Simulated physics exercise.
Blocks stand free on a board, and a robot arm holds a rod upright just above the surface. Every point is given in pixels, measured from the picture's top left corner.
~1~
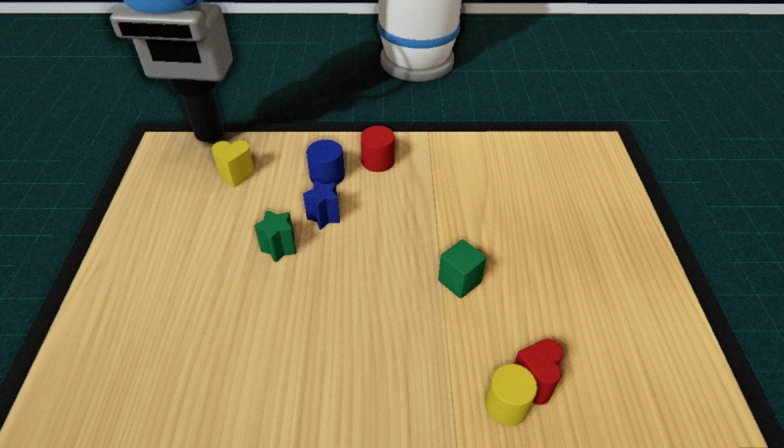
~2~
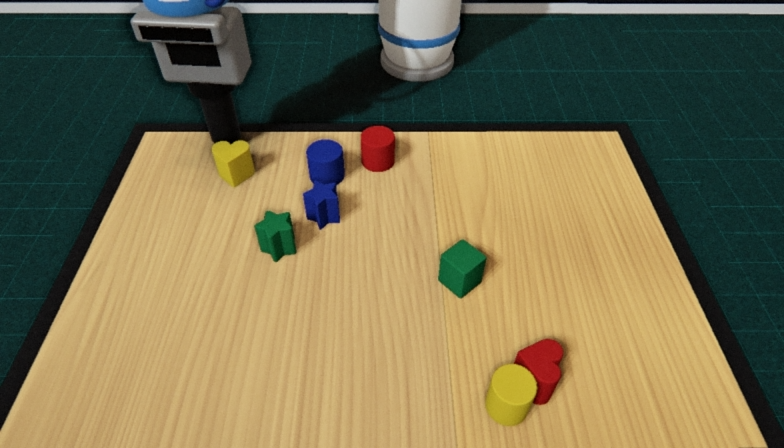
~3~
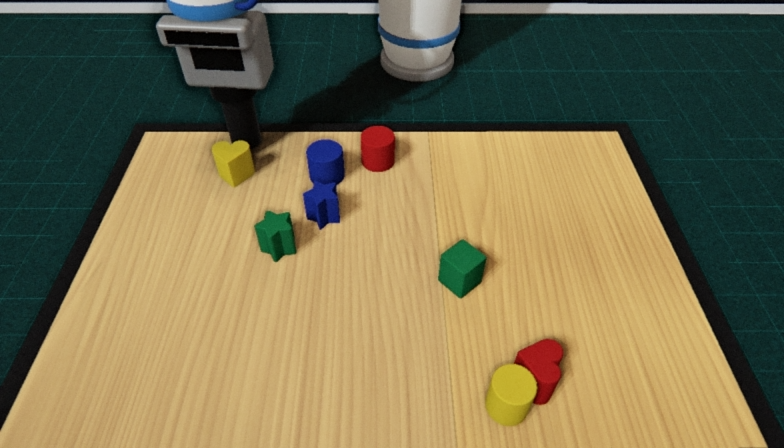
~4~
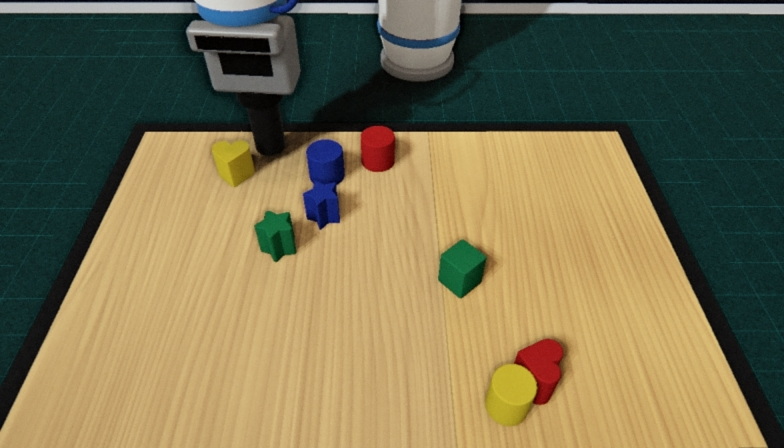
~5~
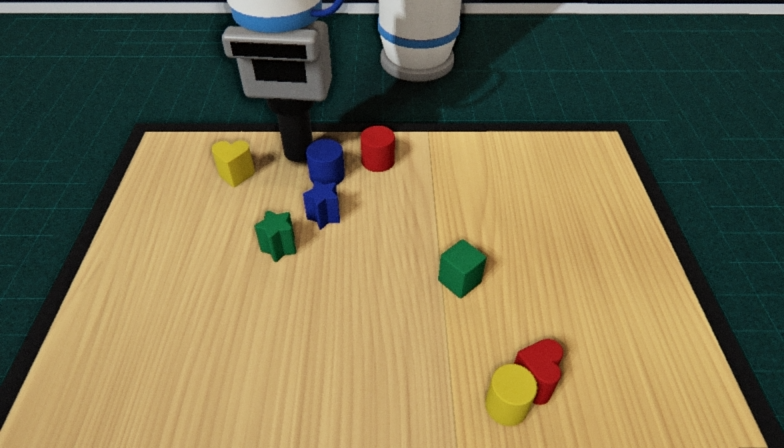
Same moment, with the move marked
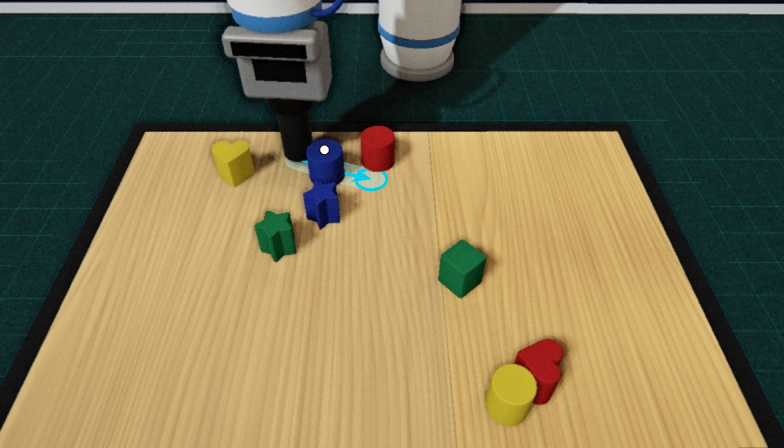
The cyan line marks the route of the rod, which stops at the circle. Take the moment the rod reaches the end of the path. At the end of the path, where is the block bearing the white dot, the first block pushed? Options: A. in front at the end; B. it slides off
Answer: B.
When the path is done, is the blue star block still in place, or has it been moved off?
The block in question stays where it was by the end.
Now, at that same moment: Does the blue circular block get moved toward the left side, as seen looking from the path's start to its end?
My answer is no.
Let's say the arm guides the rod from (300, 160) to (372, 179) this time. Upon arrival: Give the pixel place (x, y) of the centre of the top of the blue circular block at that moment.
My estimate: (365, 176).
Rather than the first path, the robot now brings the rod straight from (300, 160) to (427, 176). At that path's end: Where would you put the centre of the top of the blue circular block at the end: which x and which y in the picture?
By then it is at (353, 164).
The line goes from (300, 160) by way of (323, 167) and (346, 174) to (371, 179); the dot is on the blue circular block.
On the path given first. Halfway along, rod at (334, 164); blue circular block at (349, 164).
At the end, rod at (371, 172); yellow heart unmoved; blue star block unmoved; blue circular block at (367, 177); red circular block at (386, 135).
